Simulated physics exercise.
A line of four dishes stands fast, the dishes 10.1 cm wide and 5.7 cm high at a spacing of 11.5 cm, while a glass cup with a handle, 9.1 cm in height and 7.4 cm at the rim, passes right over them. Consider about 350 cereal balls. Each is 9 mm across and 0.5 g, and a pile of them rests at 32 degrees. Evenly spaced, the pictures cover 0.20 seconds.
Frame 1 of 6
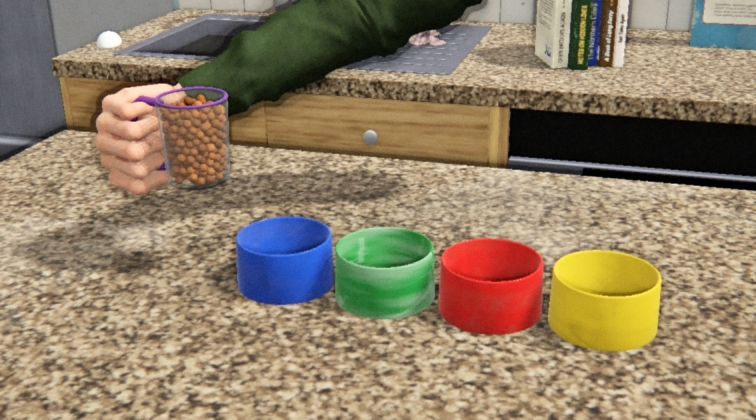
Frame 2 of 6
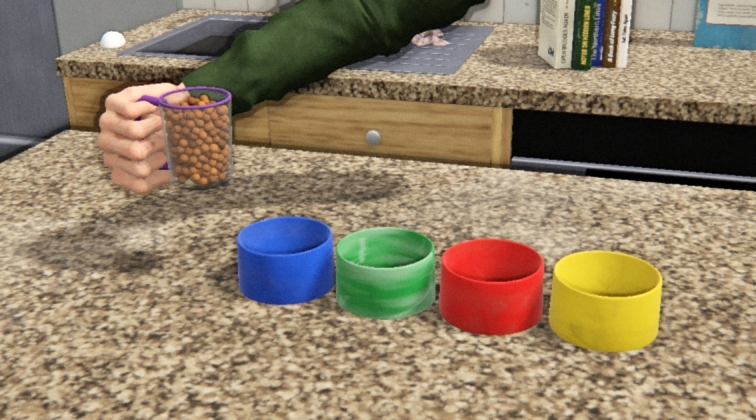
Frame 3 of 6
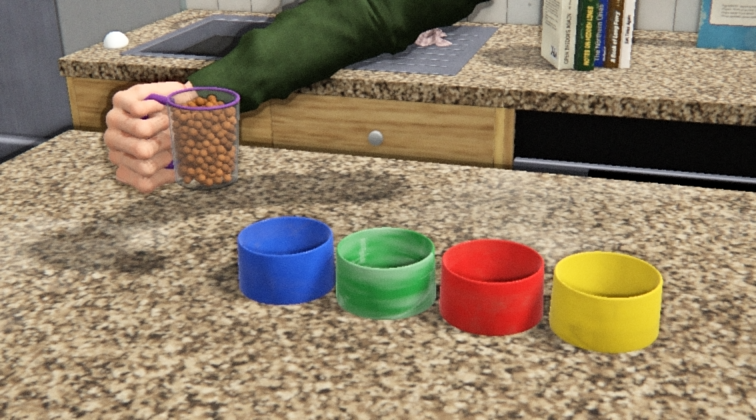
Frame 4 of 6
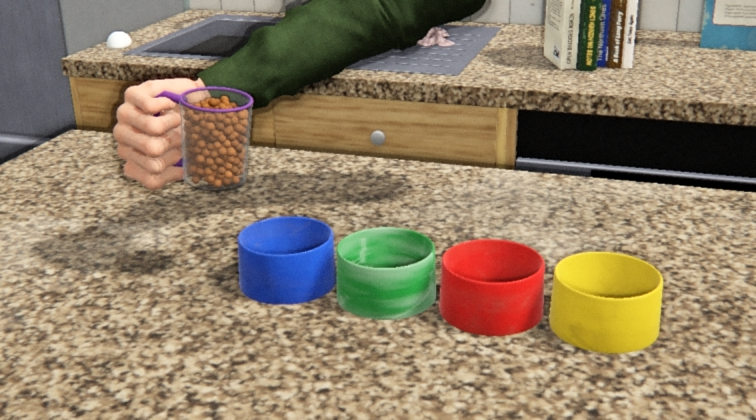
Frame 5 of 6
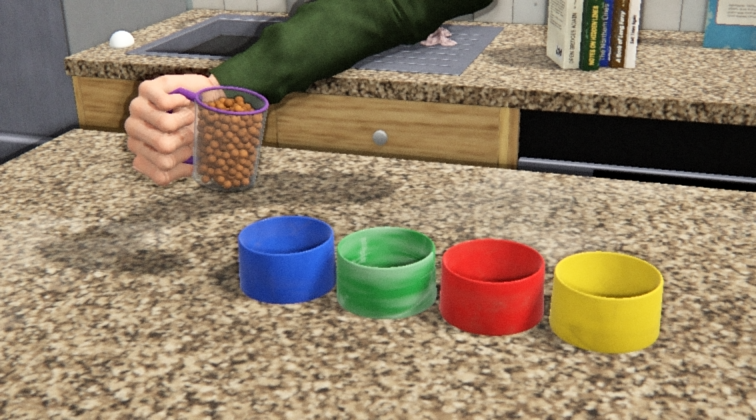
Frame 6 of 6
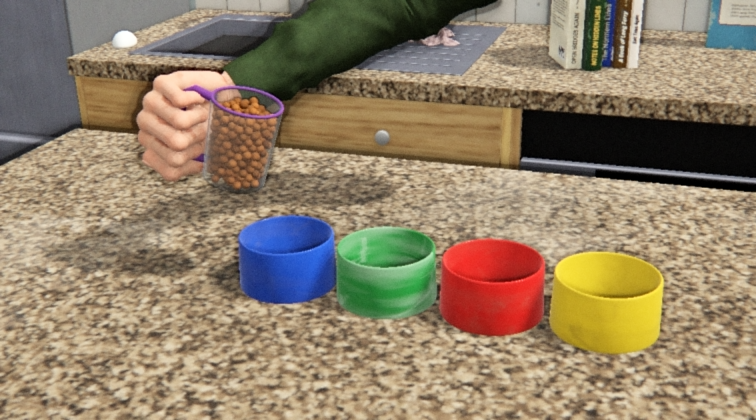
A hand in a green sleeve holds a clear cup with a purple rim and handle, filled with small orange-brown balls, above a speckled granite kitchen counter seen from slightly above. Four round dishes, blue, green, red and yellow from left to right, stand before it, with drawers and books behind. The hand moves the cup slightly rightward, gradually tilting it right, while the dishes stay still.
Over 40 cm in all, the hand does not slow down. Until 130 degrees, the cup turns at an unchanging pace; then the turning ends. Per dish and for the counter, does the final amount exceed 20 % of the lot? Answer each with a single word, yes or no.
Red no, blue no, green no, yellow yes, counter no.
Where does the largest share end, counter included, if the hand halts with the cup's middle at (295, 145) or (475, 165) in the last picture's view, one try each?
On the first run most goes to green, and on the second to red.
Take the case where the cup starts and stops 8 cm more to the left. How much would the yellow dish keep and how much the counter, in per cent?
Yellow 30, counter 30.
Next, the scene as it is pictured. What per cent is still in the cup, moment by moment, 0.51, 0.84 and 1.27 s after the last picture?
Approx. 100 / 85 / 0 percent.
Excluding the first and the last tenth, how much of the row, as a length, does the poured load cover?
7 cm, roughly.
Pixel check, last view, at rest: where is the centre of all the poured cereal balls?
At about (616, 307).
Then, 0.51 s after the last picture, tilt 70 degrees; cup holds 100 %.
Then, 0.84 s after the last picture, tilt 106 degrees; cup holds 85 %, yellow 5 %.
Then, 1.27 s after the last picture, tilt 130 degrees; cup holds 0 %, yellow 85 %.
In the end, red 0 %, blue 0 %, green 0 %, yellow 85 %, counter 15 %.
